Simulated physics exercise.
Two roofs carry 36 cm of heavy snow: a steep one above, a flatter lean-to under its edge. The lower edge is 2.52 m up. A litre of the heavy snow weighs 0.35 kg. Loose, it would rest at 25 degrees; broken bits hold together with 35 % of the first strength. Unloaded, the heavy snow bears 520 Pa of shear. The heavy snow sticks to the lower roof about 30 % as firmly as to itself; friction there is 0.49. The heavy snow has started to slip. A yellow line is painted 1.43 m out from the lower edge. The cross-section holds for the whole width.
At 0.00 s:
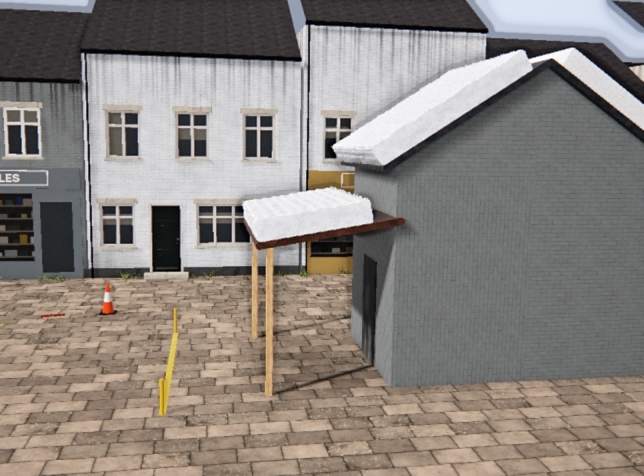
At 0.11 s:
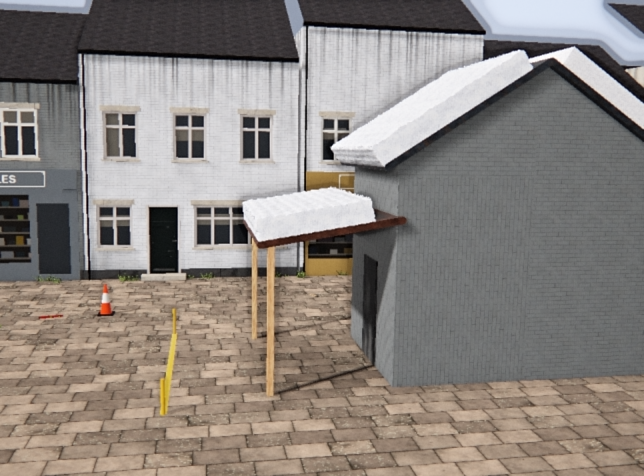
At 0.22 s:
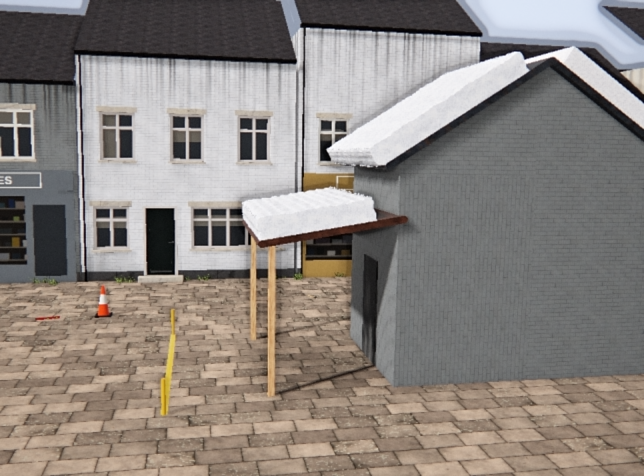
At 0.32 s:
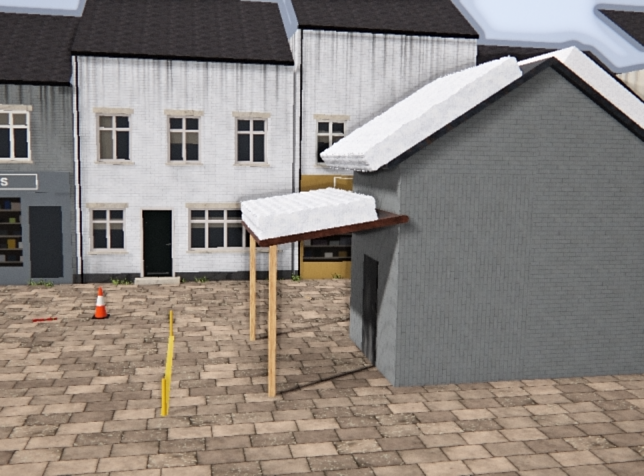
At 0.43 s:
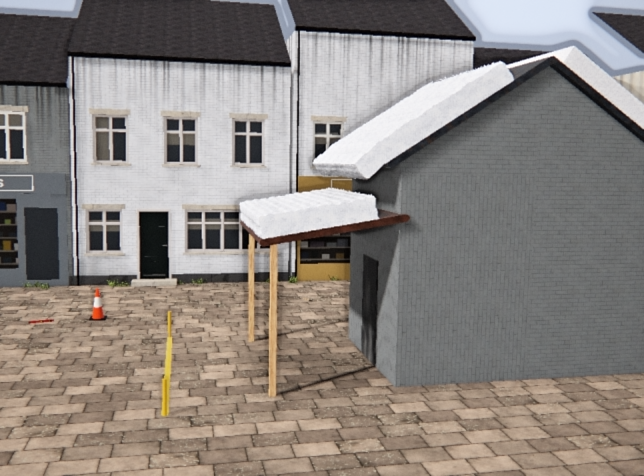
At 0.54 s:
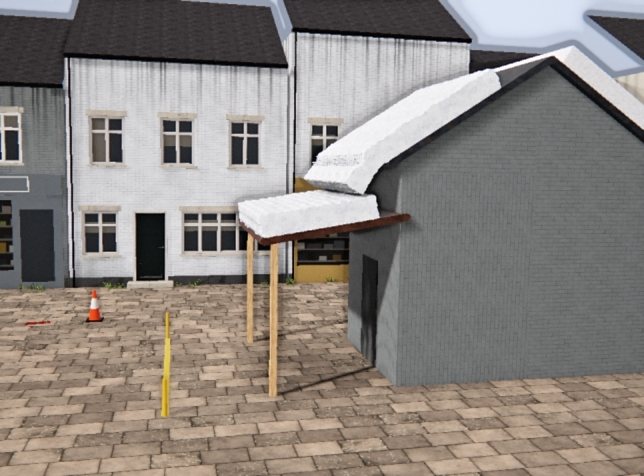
A thick slab of white snow lies on the steep roof of a grey brick building at the right of a paved square, seen from slightly above. A flatter snow-topped lean-to on wooden posts adjoins it, with a yellow line and an orange-and-white cone to the left and white and grey houses behind. The upper snow slides down leftward past the roof edge, its lower end bending and cracking, while the view shifts slightly.
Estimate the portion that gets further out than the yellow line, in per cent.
Expect roughly 30 %.
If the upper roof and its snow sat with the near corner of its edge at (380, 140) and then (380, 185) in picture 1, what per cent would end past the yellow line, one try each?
In that order: 45 %, 12 %.
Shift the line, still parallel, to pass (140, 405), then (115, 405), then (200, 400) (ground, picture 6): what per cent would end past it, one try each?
In turn about 25 %, 18 %, 40 %.
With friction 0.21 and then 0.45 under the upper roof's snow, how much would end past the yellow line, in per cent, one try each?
In turn about 20 %, 1 %.
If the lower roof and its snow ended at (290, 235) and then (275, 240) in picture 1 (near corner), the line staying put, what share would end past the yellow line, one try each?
In turn about 40 %, 40 %.
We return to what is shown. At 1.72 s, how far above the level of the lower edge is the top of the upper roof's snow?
Some 0.7 m.
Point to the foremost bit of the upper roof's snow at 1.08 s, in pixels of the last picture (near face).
Around (266, 209).
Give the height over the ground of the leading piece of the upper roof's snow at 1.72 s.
Roughly 1.4 m.
By 1.08 s, none is below the lower edge and 0 % is past the line.
By 1.72 s, 24 % is below the lower edge and 0 % is past the line.
By 2.36 s, 52 % is below the lower edge and 28 % is past the line.
By 3.00 s, 53 % is below the lower edge and 30 % is past the line.
By 3.40 s, at the end, 53 % is below the lower edge and 30 % is past the line.
